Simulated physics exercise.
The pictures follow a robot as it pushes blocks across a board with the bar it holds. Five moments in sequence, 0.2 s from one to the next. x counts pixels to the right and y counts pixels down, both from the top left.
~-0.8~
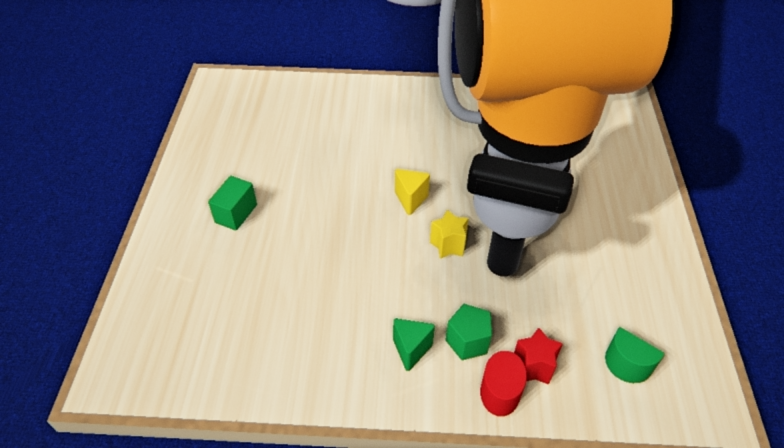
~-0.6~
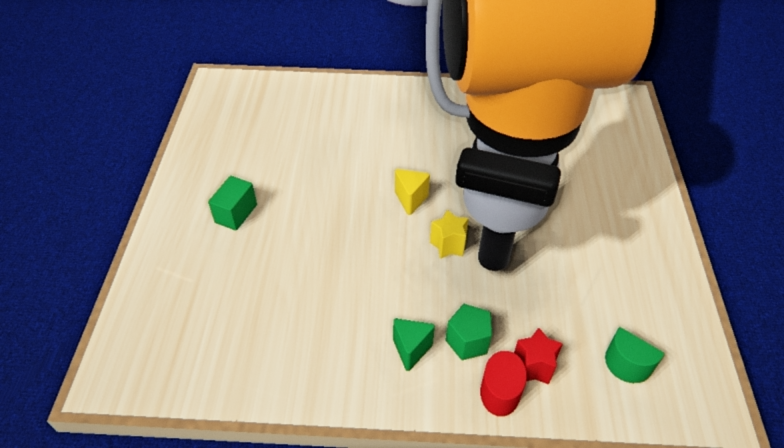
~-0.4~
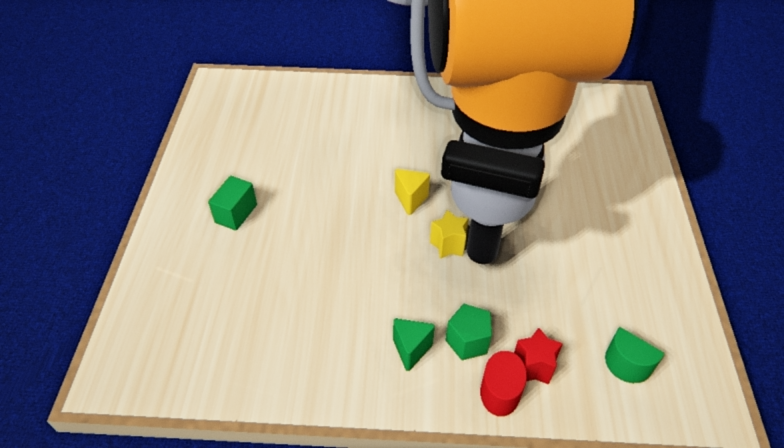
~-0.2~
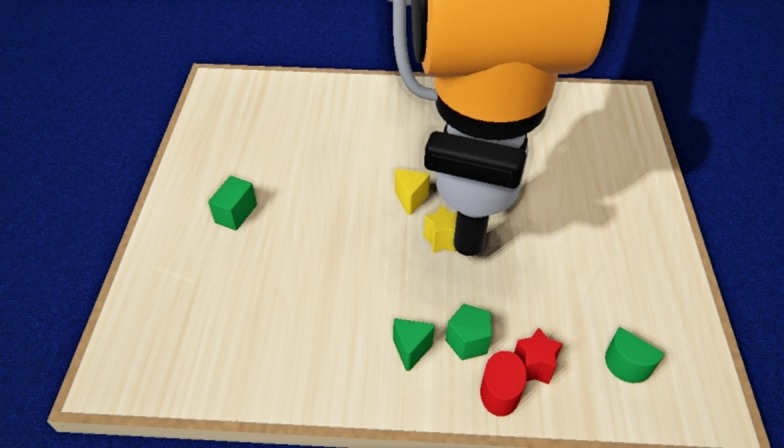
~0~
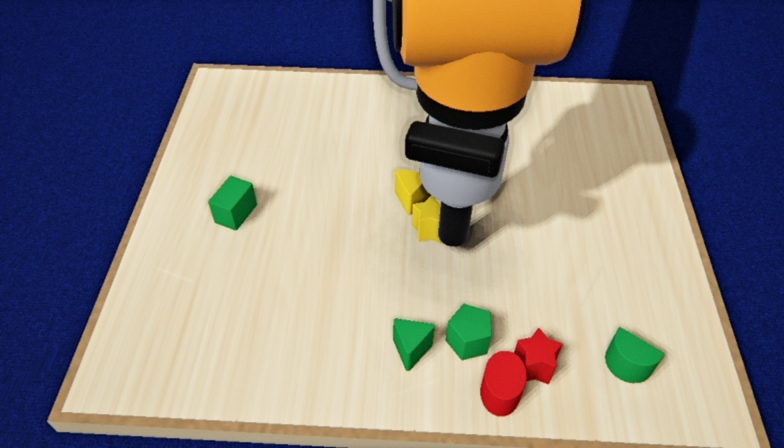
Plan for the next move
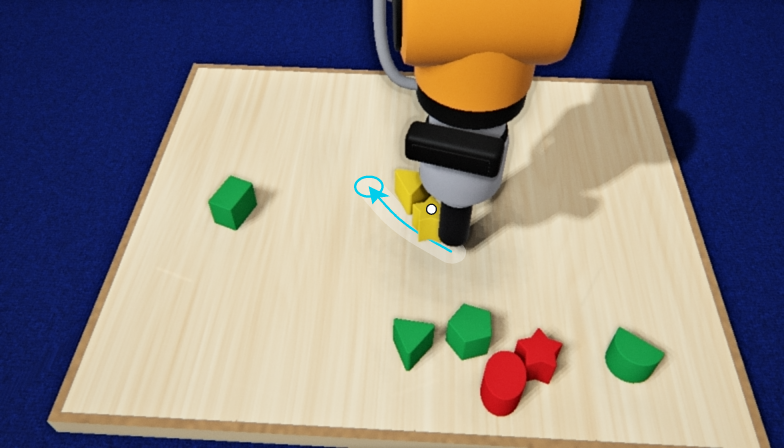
To begin with, an orange robot arm holds its black bar just right of a yellow star on a wooden board scattered with green, red and yellow blocks. The bar moves left and slightly up to the star, then nudges it a short way toward the yellow triangular block.
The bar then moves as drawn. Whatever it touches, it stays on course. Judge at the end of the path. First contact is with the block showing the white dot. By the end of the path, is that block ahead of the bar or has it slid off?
It sits in front of the bar.
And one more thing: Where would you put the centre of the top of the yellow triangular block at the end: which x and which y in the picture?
Expect it around (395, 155).
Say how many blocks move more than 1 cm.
The count will be 2.
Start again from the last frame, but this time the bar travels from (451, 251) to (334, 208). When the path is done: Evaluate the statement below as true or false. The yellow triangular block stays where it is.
The statement is false.
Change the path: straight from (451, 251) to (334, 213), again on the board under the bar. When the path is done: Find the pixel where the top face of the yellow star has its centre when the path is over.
At pixel (378, 185).
Drawn move, from (451, 251) through (403, 222) to (369, 186); the dot is on the yellow star.
What follows on the original path. One third of the way, bar (418, 217); yellow triangular block (405, 168), turned 35° clockwise; yellow star (402, 189), turned 20° clockwise.
Two thirds of the way, bar (390, 195); yellow triangular block (396, 156), turned 95° clockwise; yellow star (376, 172), turned 35° clockwise.
At the end, bar (368, 171); yellow triangular block (395, 155), turned 105° clockwise; yellow star (354, 150), turned 35° clockwise.
